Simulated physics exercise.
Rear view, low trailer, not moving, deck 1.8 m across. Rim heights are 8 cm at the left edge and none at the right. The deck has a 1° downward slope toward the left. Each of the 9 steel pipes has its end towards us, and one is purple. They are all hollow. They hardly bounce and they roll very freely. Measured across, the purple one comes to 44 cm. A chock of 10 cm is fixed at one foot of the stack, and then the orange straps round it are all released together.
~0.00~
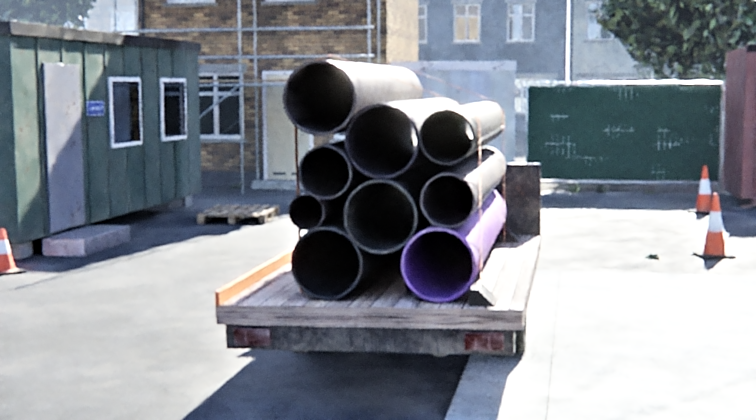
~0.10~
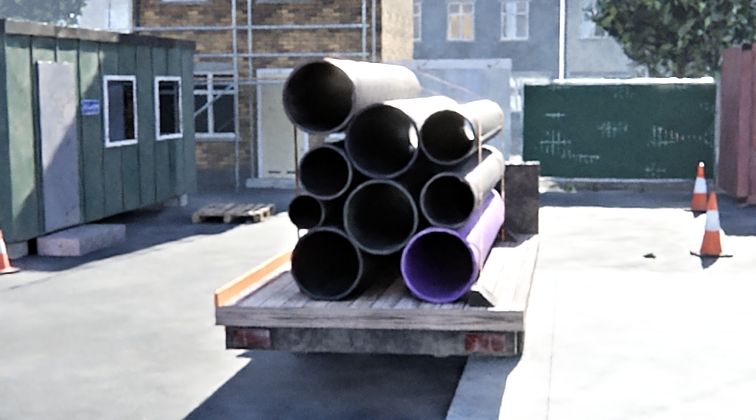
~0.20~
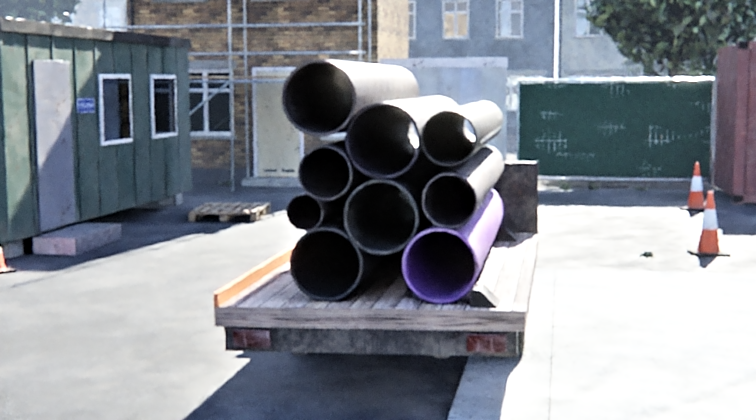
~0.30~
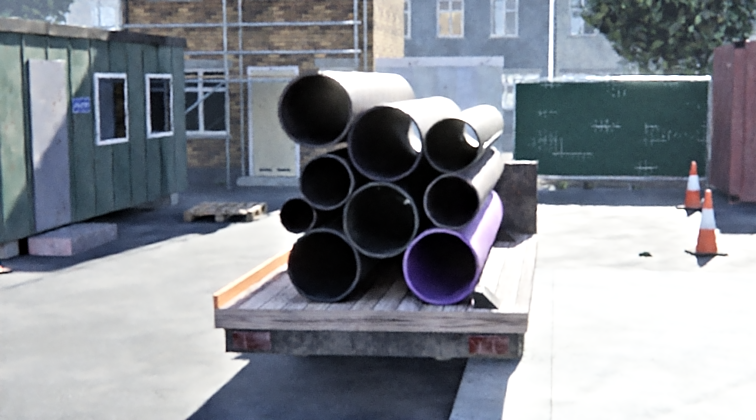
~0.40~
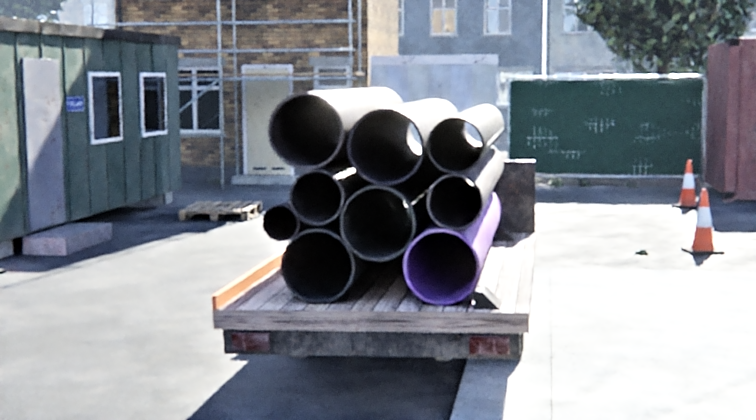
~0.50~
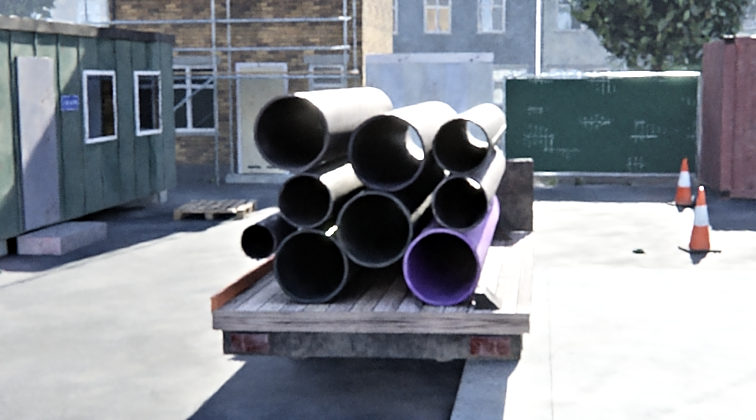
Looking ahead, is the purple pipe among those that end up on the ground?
The purple one stays put.
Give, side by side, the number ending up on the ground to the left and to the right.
Left side: 2; right side: 2.
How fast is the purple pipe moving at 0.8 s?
Around 0.1 m/s.
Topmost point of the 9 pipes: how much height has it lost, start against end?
60 cm.
By 0.8 s, purple is on the deck, 50 cm from the right edge; 0 gone from the deck.
Finally (5.1 s), purple is on the deck, 50 cm from the right edge; 4 gone from the deck.
